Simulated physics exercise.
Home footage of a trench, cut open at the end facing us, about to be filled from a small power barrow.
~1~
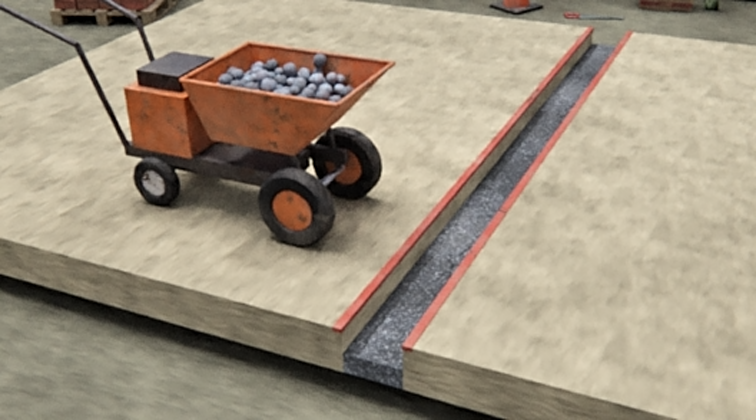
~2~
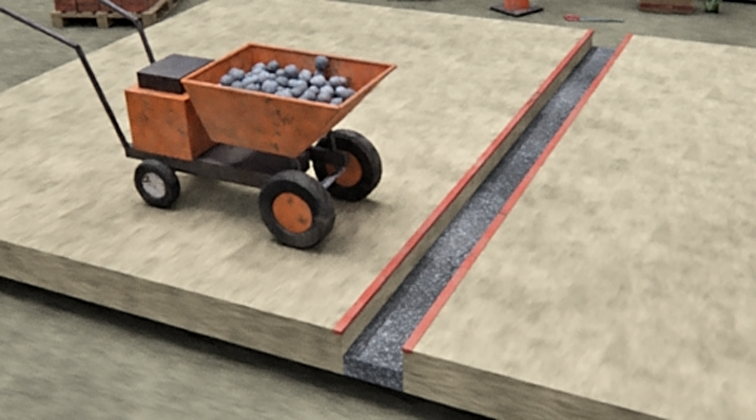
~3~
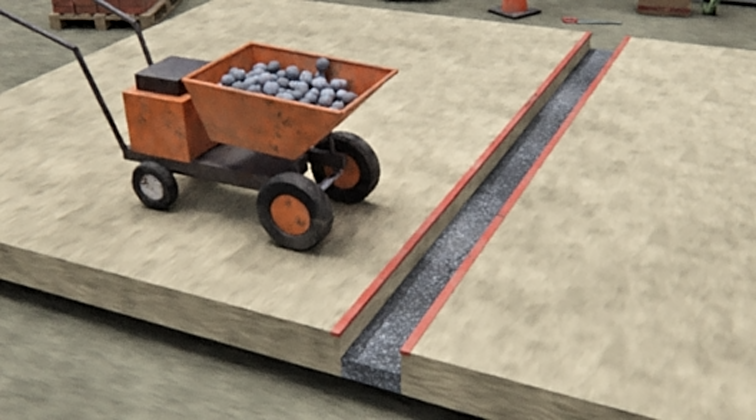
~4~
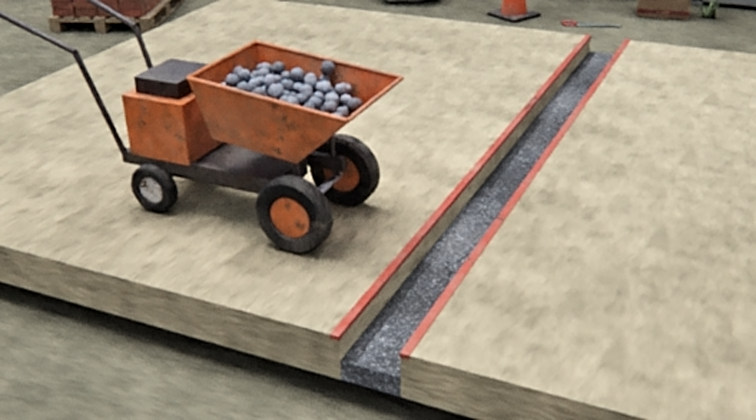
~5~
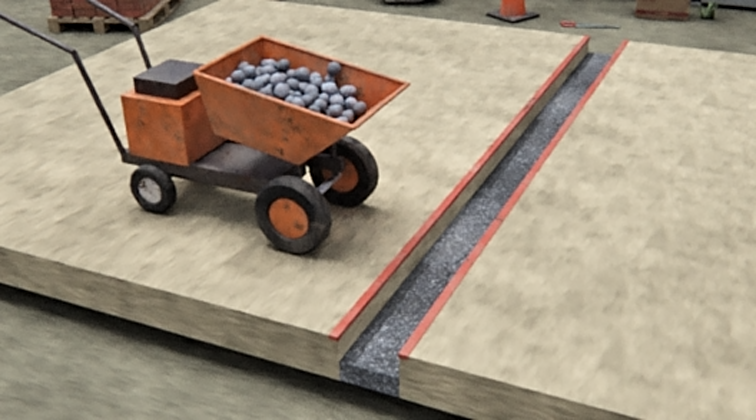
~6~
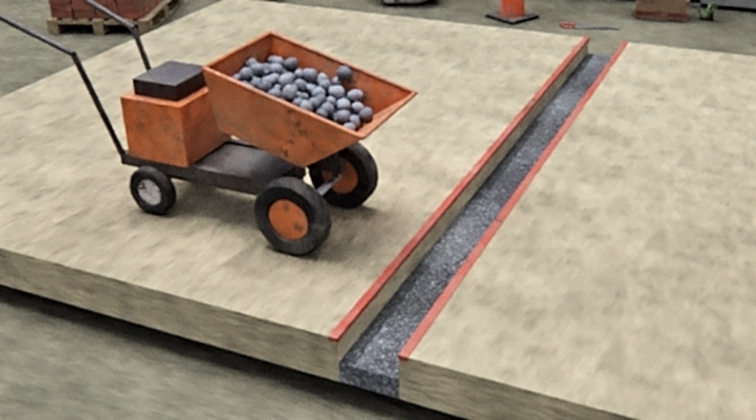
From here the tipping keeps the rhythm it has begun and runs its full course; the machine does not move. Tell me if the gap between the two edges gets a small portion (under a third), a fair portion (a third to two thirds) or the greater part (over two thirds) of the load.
It gets a fair portion.
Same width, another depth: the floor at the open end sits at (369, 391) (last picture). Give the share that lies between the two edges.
Estimate: Approx. 70 %.
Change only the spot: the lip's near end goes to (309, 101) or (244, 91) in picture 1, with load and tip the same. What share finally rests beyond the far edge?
About 0 percent the first time, about 0 percent the second.
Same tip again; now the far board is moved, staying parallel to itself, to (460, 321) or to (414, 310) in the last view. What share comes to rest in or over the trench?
80 % then 20 %, roughly.
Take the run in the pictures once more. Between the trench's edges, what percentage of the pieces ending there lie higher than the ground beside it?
My figure is near 25 per cent.
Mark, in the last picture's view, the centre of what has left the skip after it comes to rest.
About pixel (460, 255).
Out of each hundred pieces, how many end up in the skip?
Some 15 per cent.
Soon, skip tipped well over; all in the skip.
A while on, skip tipped steeply; most in the skip; a small part in or heaped over the trench; a stray few beyond it.
Towards the end, skip tipped right over; about a quarter in the skip; about half in or heaped over the trench; about a quarter beyond it.
Finally, skip tipped right over; about a quarter in the skip; about half in or heaped over the trench; about a third beyond it.
